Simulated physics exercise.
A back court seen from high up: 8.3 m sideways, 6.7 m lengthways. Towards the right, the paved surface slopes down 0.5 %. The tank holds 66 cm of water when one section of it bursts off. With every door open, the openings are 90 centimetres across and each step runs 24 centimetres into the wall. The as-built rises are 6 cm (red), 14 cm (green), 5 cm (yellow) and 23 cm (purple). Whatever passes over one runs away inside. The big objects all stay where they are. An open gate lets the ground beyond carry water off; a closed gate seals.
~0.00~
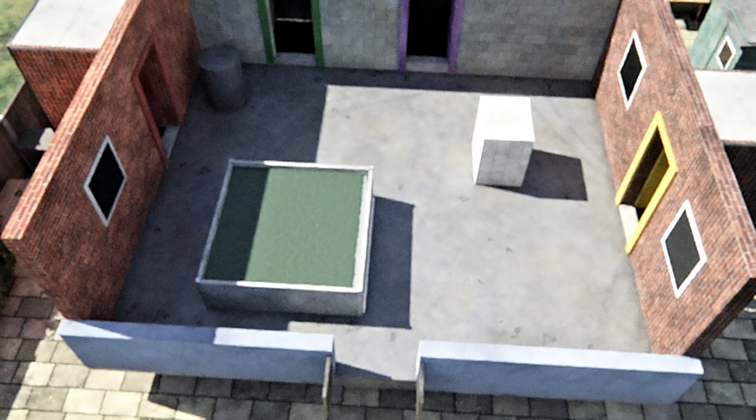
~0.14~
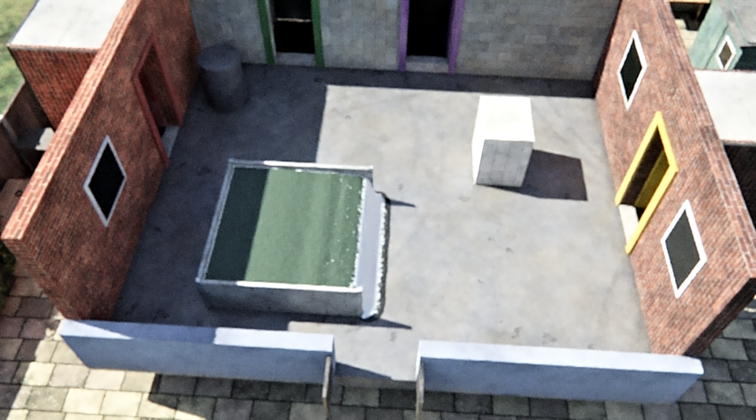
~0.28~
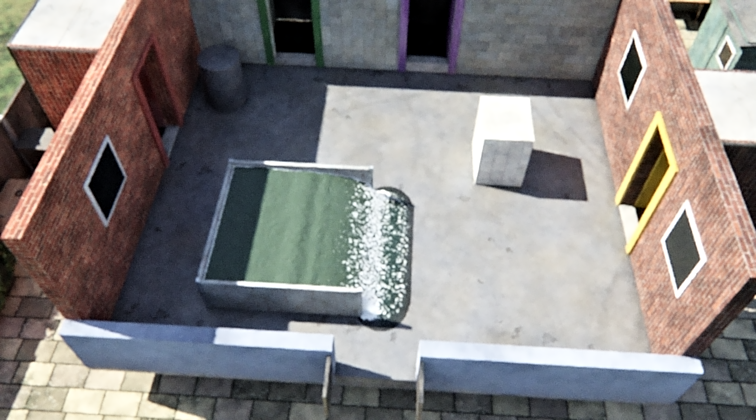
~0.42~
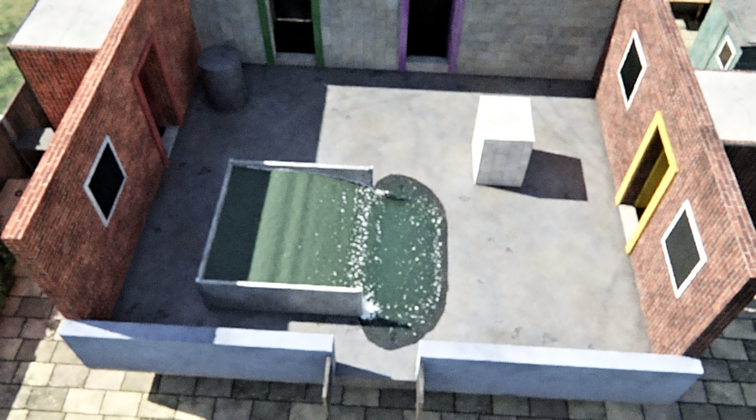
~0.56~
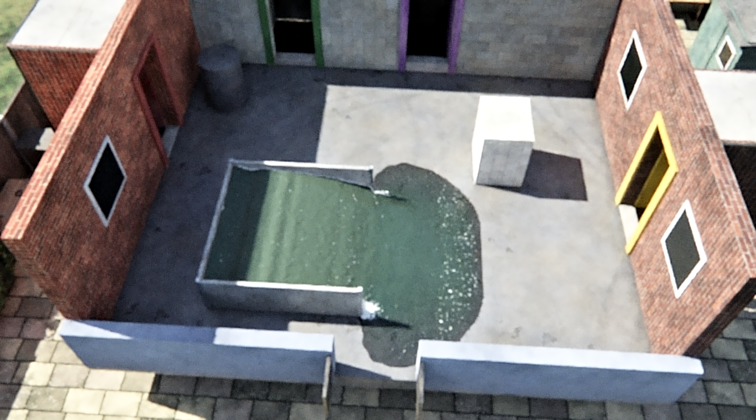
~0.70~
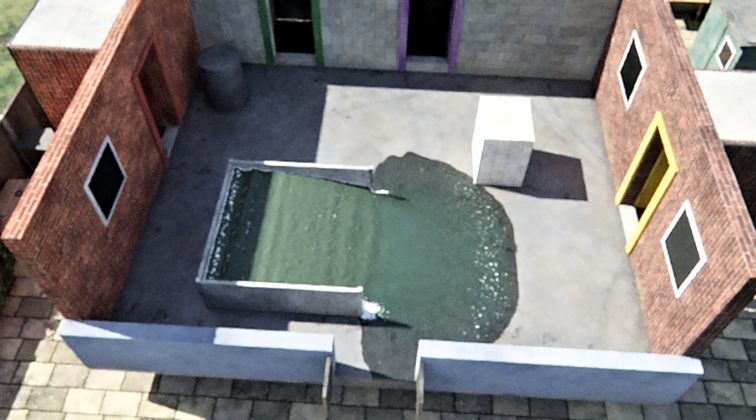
Green water bursts through the right side of a low tank and spreads across the courtyard.
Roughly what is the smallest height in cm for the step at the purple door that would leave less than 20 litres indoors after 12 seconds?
Close to 5.5 cm.
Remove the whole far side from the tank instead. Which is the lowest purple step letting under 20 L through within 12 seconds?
Close to 17 cm at the least.
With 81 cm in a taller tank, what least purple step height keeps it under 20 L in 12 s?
Step height: Approx. 7.5 cm.
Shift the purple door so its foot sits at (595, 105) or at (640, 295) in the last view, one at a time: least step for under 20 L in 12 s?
Around 14.5 and 29 cm respectively.
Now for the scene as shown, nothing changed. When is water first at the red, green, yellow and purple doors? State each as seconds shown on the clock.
Red: 9.5 s; green: 5.0 s; yellow: 1.3 s; purple: 2.8 s.
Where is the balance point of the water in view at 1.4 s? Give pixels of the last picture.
The water is centred near (373, 252).
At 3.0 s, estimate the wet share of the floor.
Roughly 45 percent of the floor is wet.
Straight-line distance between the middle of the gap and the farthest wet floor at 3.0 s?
The front is some 6.4 m out.
After 1.4 s water covers 35 % of the floor, deepest (28 cm) near (371, 279); it has not reached the purple door.
After 3.0 s water covers 45 % of the floor, deepest (42 cm) near (592, 354); 6 cm at the purple door, 0 litres in over its 23 cm step.
After 12.0 s water covers 95 % of the floor, deepest (13 cm) near (204, 61); 5 cm at the purple door, 0 litres in over its 23 cm step.
At the purple door as built, the water arrived by 2.9 s and peaked near 11 cm at 6.8 s.
Run again over the same 12 s with other heights there, 26 litres in over 5 cm, 16 litres over 6 cm. The limit of 20 litres is kept from about 5.5 cm up.
